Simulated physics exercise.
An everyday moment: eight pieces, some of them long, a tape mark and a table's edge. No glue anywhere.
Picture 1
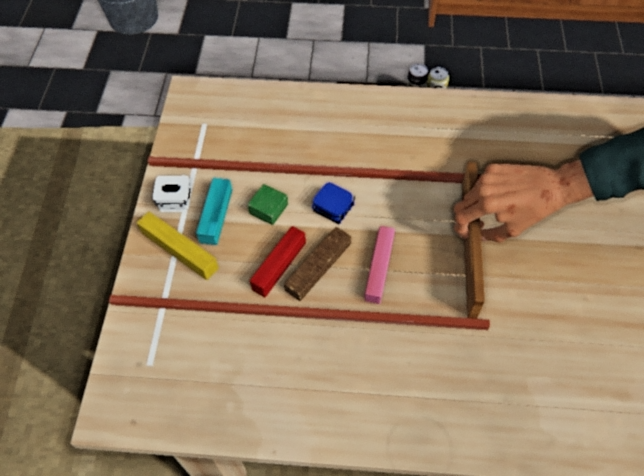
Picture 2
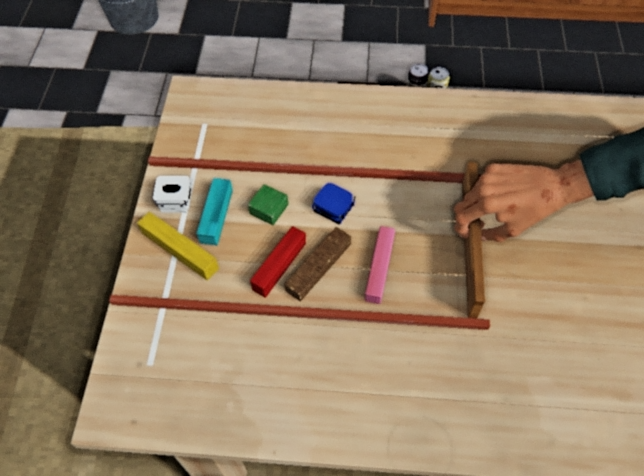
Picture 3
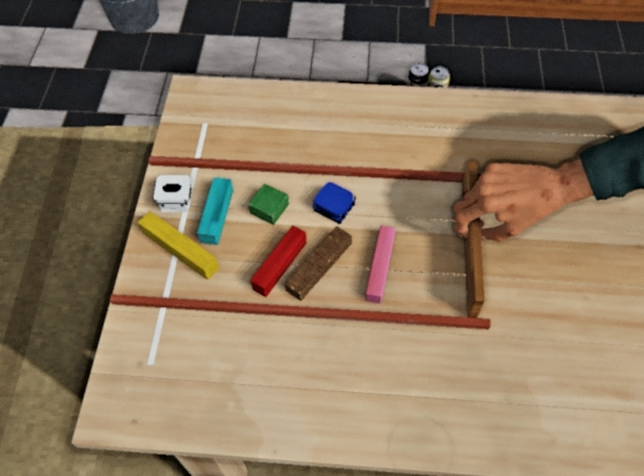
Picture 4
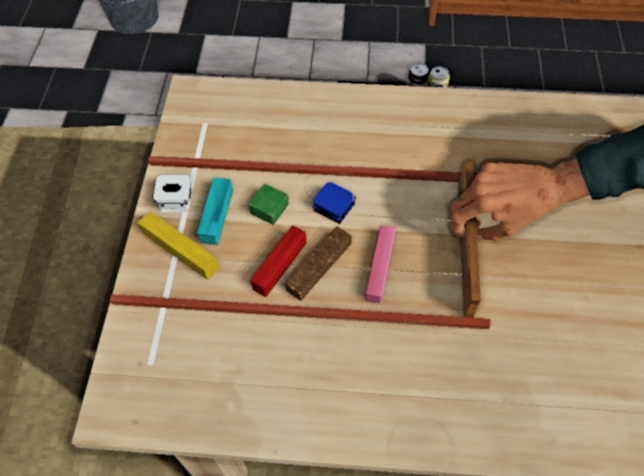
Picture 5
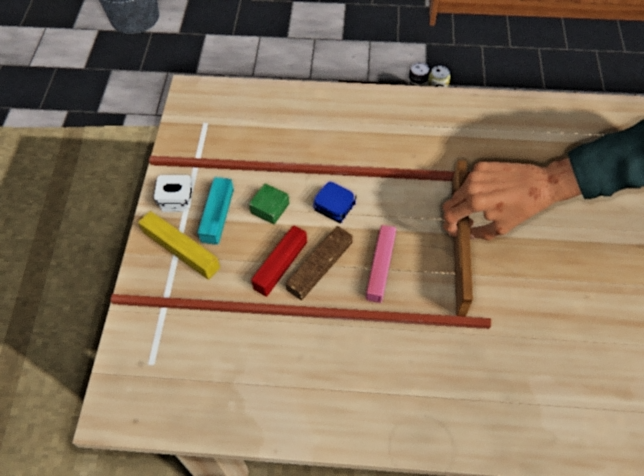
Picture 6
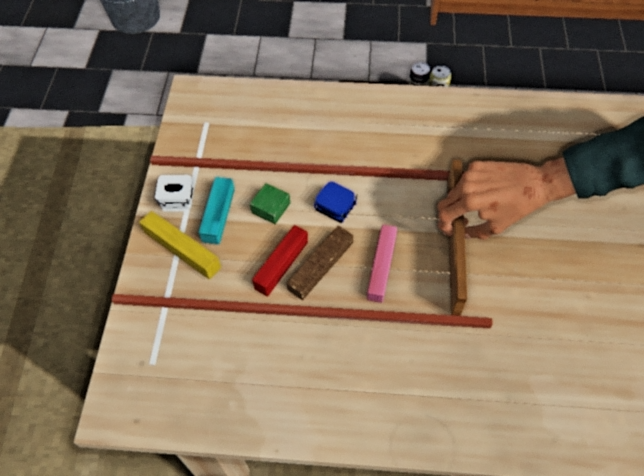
A hand holding a wooden board between two red rails stayed nearly still, then slid it slightly left toward the pink stick, while the colourful blocks and bars near the white tape line didn't move.
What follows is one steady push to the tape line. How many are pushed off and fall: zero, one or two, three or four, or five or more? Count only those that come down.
Outcome: The number that fall off is three or four.
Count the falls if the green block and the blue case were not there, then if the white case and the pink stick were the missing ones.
First 1, then 2.
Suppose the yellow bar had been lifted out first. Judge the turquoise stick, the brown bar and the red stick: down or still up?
The turquoise stick is lost, the brown bar does not fall, the red stick stays on.
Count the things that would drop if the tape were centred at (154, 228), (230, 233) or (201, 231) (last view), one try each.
Try by try, 6, 0 and 3.
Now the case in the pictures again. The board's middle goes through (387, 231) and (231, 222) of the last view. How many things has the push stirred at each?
By then 1, and 8.
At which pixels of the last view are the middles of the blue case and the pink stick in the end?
First (172, 199), then (169, 250).
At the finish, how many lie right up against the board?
2 of them.
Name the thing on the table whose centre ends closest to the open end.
Foremost is the green block.
A little later, none off yet; white case at rest near (176, 193); yellow bar at rest near (180, 245); turquoise stick at rest near (217, 210).
Next, none off yet; white case tilted a little near (131, 192); yellow bar shifted a little near (135, 245); turquoise stick shifted about its own width near (155, 206).
When it is over, the number that fall off is three or four; down, turquoise stick, yellow bar and white case.
